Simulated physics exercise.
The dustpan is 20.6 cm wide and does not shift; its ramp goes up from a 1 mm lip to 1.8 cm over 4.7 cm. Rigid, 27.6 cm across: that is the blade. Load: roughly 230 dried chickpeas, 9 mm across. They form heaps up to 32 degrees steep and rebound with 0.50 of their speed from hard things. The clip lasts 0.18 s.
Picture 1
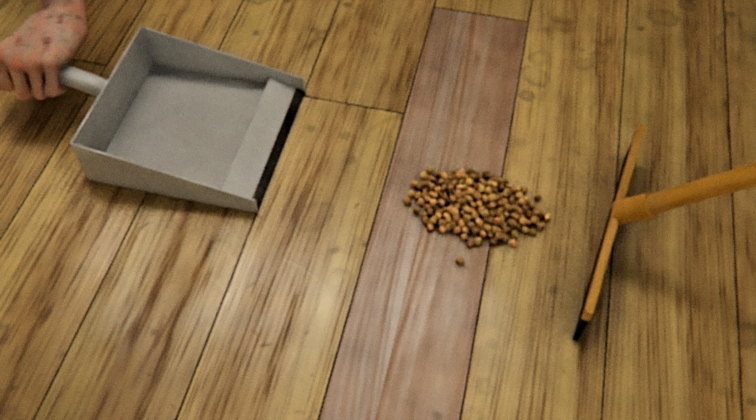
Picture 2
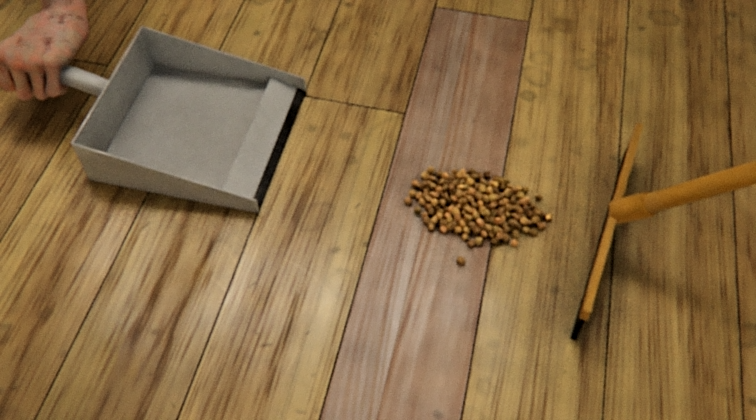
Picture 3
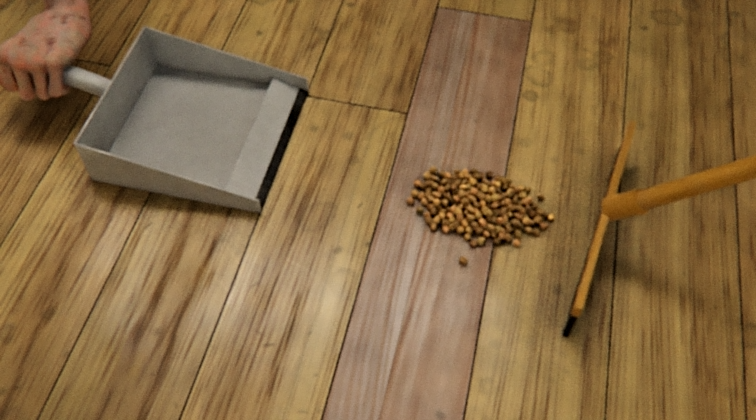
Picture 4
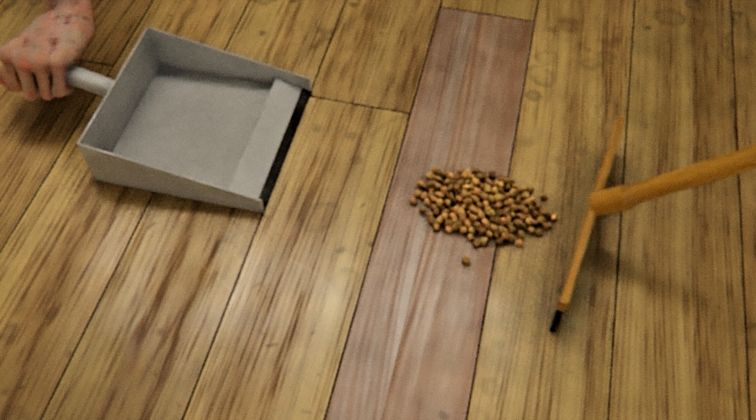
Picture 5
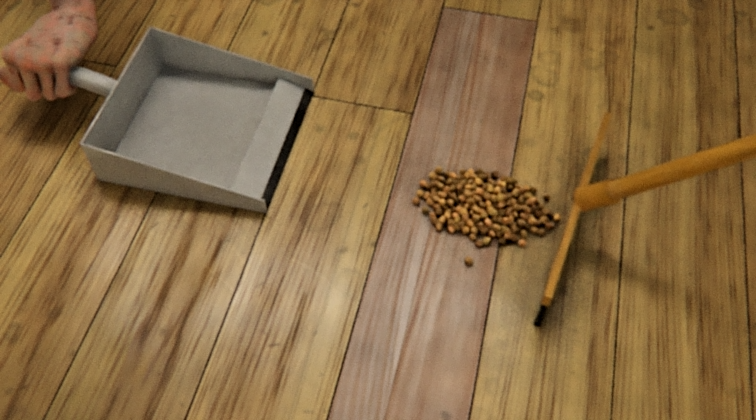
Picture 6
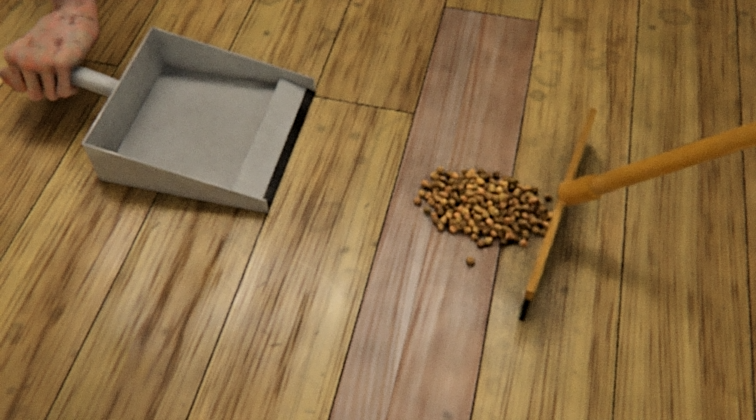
An orange-handled blade slides left across a yellowish wooden floor with one reddish plank, seen from above at an angle, until it touches the right edge of a heap of chickpeas. The small brown pieces lie mostly on the reddish plank, one apart below them, while a hand at upper left holds a grey dustpan still. The heap barely changes, and the view drifts very slightly.
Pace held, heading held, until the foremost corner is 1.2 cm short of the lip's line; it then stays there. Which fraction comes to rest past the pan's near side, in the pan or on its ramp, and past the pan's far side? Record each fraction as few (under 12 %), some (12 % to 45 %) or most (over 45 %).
Recorded: Near side few; pan some; far side few.
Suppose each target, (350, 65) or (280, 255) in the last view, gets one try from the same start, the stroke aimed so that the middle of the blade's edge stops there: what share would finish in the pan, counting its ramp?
Close to 20 and 0 in a hundred, in that order.
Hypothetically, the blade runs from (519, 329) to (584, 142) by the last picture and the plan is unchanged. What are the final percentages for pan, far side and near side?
Split: Pan = 0, far = 0, near = 35.
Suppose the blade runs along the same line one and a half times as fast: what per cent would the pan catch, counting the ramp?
About 40 per cent.
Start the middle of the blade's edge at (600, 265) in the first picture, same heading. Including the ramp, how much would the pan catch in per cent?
25 %.
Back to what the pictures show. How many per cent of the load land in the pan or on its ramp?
Estimated share: 30 per cent.
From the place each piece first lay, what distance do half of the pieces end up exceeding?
About 26 cm.
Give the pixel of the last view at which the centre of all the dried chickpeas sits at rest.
Centre at rest: Approx. (295, 145) px.
Then, 0.28 s after the last picture, middle of the blade 19 cm from the lip; 0 % over the lip, far side 0 %, near side 5 %.
Then, 0.46 s after the last picture, middle of the blade 9 cm from the lip; 0 % over the lip, far side 0 %, near side 5 %.
Then, 0.77 s after the last picture, middle of the blade 3 cm from the lip; 30 % over the lip, far side 5 %, near side 5 %.
In the end, near side 5 %, pan 30 %, far side 5 %, in front of the lip or behind the blade 60 %.
